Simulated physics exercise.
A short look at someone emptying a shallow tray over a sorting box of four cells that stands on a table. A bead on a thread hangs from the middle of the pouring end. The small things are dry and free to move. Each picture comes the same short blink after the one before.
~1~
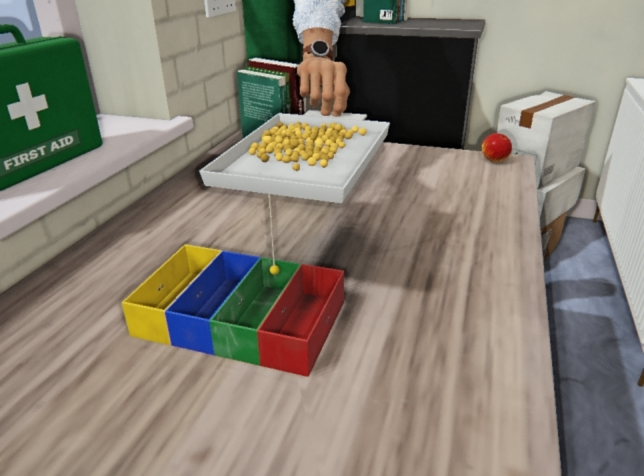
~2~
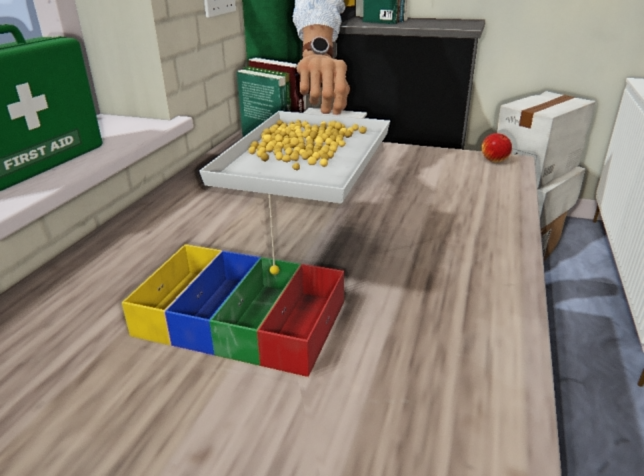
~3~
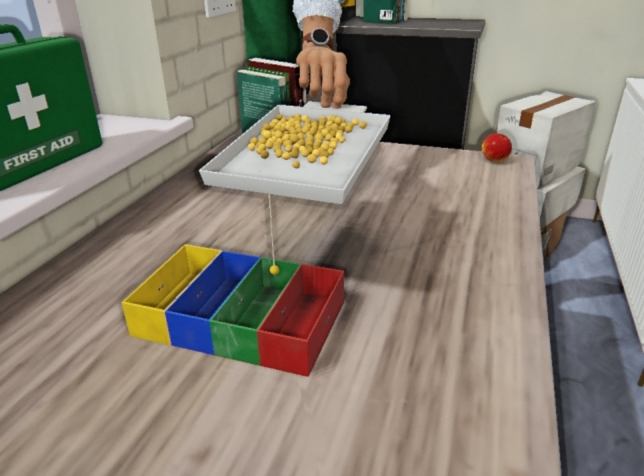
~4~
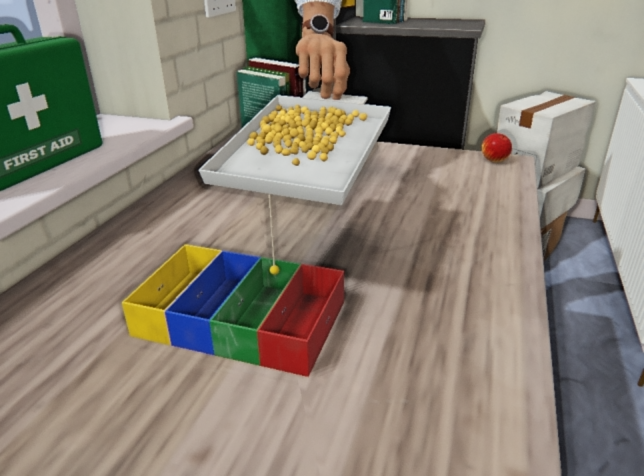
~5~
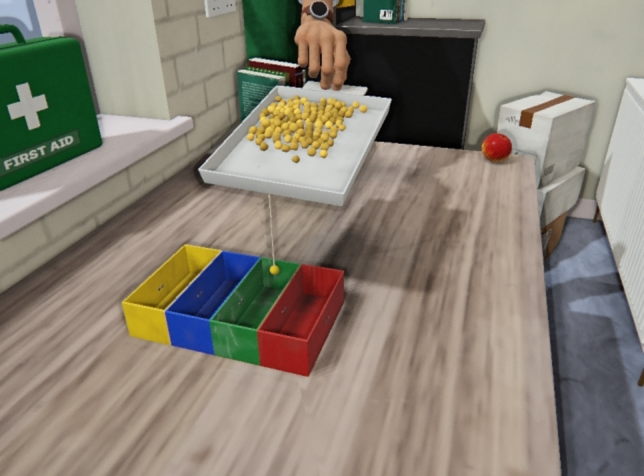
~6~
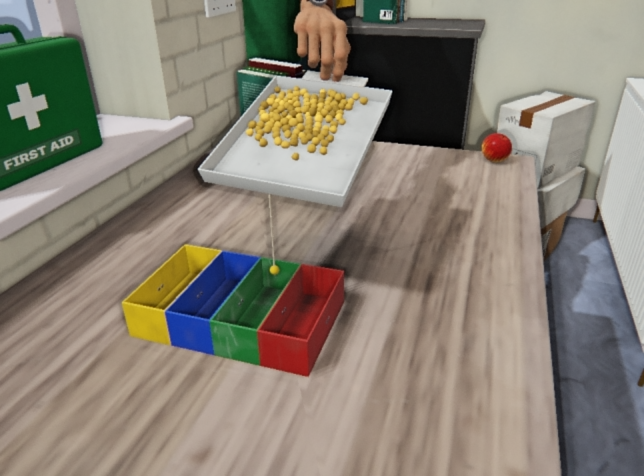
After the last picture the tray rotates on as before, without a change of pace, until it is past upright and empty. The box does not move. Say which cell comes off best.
Most goes to the red cell.
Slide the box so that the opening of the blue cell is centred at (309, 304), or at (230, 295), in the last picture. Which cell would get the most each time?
The first try: Blue. The second: Red.
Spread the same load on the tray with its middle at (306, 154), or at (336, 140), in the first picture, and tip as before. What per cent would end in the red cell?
Roughly 40 per cent, and 40 per cent.
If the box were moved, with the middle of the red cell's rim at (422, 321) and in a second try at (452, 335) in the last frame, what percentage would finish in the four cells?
First some 90, then 70 per cent.
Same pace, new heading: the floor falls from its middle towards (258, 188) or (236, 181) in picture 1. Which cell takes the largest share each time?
One: The blue cell. Two: Blue.
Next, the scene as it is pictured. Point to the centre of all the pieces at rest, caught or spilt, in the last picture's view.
Roughly at (294, 343).
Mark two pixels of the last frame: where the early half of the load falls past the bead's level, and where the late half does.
First near (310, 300), later near (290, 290).
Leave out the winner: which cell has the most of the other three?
The runner-up: Green.
Shortly afterwards, tray tipped steeply; all but a few on the tray; only a few falling or outside the box.
Next, tray tipped right over; all but a few on the tray; only a few in the red cell; only a few in the green cell; only a few falling or outside the box.
Some moments later, tray tipped past a quarter turn; near half in the red cell; near a quarter in the green cell; only a few in the blue cell; near a quarter falling or outside the box.
In the end, tray tipped past a quarter turn; near half in the red cell; near a quarter in the green cell; only a few in the blue cell; none at all in the yellow cell; near a quarter outside the box.
